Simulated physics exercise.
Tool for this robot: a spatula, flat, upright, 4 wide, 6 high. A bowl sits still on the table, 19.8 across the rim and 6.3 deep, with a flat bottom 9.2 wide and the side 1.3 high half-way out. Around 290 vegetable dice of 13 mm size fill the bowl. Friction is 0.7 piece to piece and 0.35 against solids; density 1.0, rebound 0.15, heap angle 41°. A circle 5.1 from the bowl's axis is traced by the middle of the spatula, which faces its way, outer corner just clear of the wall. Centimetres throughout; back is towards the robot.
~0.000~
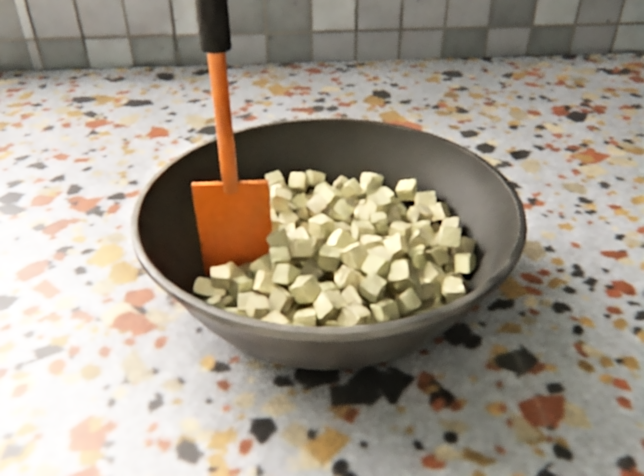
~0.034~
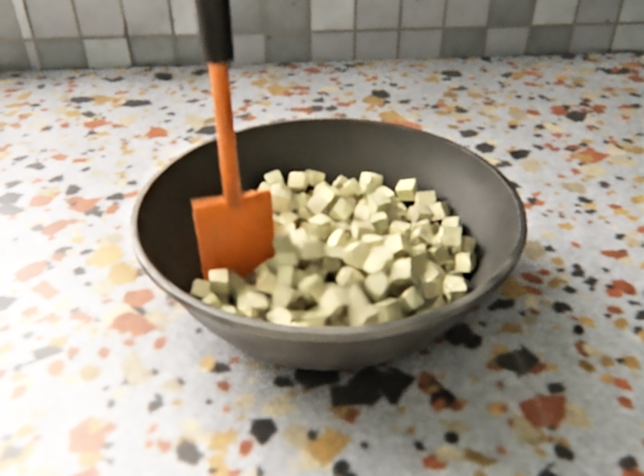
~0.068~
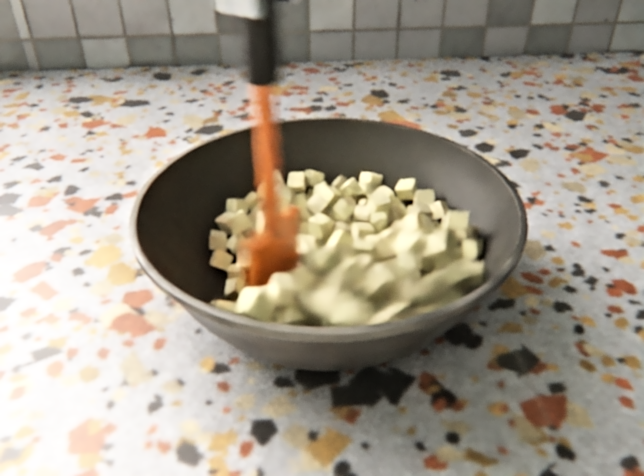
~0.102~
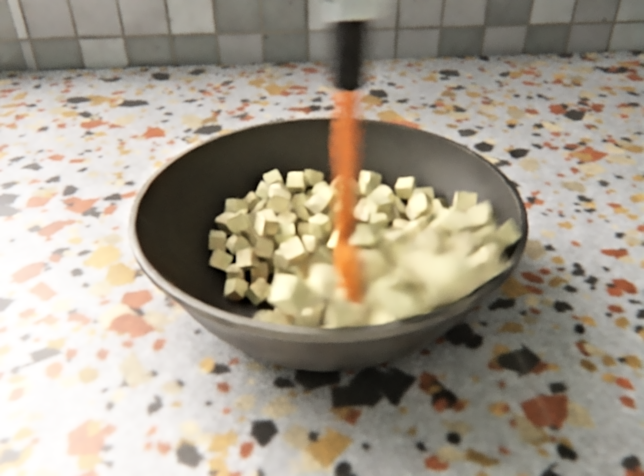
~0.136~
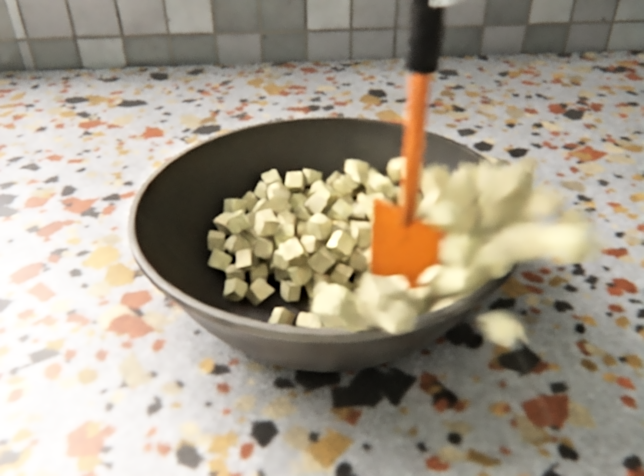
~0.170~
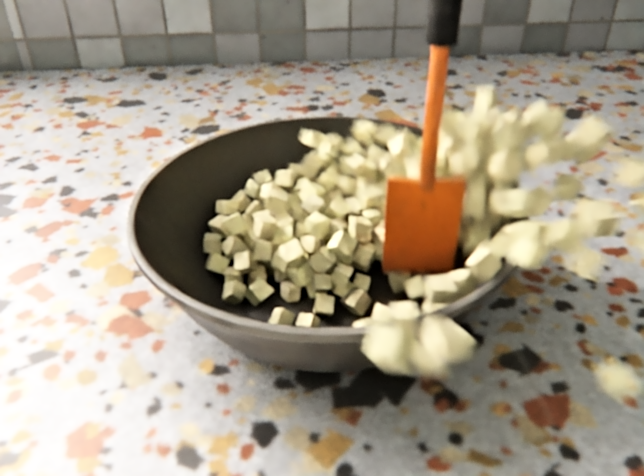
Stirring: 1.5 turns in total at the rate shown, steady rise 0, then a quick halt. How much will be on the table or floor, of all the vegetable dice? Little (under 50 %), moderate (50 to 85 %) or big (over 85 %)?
Moderate.
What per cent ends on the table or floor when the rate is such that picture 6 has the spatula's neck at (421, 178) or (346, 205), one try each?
About 55 and 35 per cent.
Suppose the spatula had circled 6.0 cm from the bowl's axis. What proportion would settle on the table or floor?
Roughly 55 percent, I'd expect.
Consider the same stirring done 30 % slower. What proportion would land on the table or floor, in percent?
I'd expect about 50 %.
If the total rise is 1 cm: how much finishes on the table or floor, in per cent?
That works out to some 60 per cent.
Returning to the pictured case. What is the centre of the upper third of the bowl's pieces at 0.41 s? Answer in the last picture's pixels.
I'd put it close to (381, 294).
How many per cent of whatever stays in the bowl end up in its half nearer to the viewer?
Roughly 35 per cent.
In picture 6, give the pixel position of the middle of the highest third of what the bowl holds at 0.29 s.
About pixel (209, 164).
After 0.29 s, 310° round, highest piece 12 above the table; 173 in the bowl, 17 on the table or floor, 96 in flight or on the tool.
After 0.41 s, 88° round, highest piece 10 above the table; 123 in the bowl, 103 on the table or floor, 60 in flight or on the tool.
After 0.67 s, 180° round, highest piece 5 above the table; 192 on the table or floor, 94 in the bowl.
After 1.37 s, 180° round, highest piece 4 above the table; 192 on the table or floor, 94 in the bowl.
At rest, 192 on the table or floor, 94 in the bowl. That is 67 % on the table or floor.
